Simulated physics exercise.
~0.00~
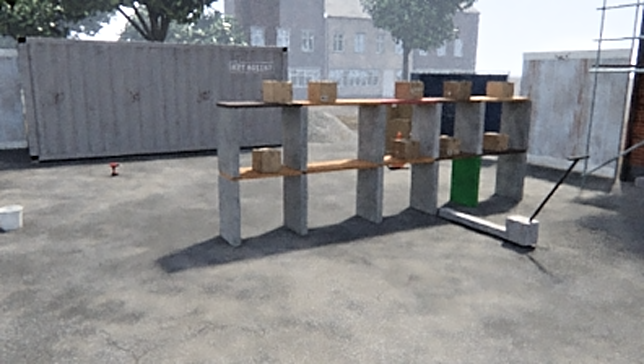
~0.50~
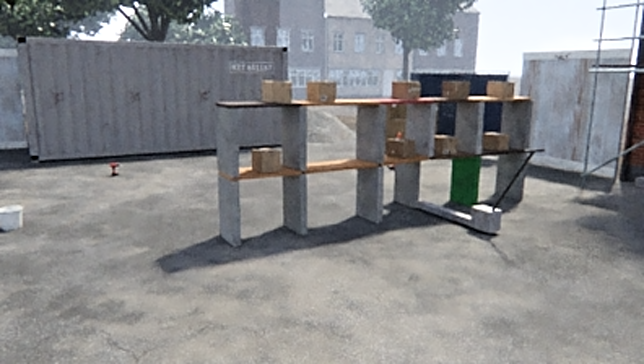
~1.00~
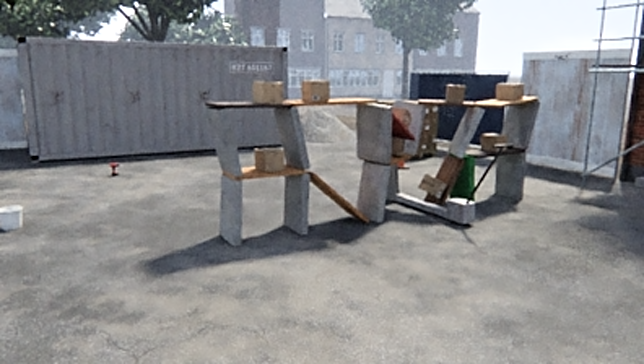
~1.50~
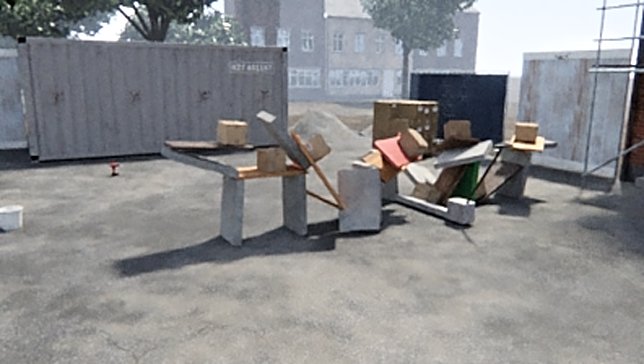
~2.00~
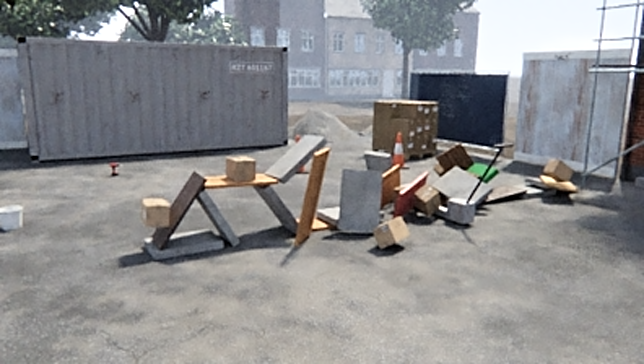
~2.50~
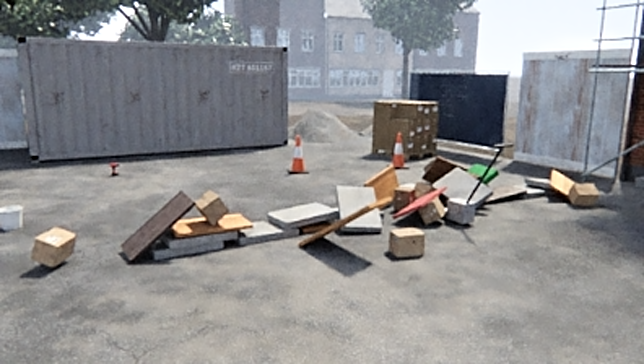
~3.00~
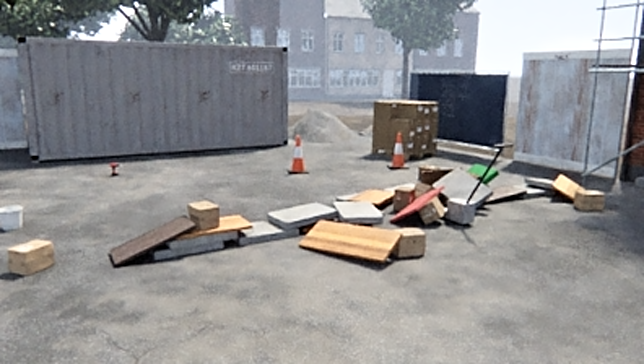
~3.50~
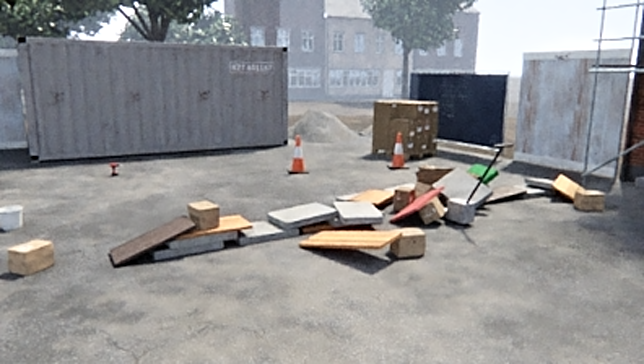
A long two-tier shelf of grey uprights and wooden boards stands in a paved yard, seen from a fixed view slightly above, with a grey container behind it on the left. Light brown boxes sit on both tiers, and a green upright stands toward the right. A low jack with a dark handle slides left at the base there, and the uprights around the middle give way. The boards sag and drop, then the collapse spreads to the left end, tumbling boxes outward. Everything finally lies in a low, scattered heap, the green piece leaning near the jack and two orange cones visible behind.
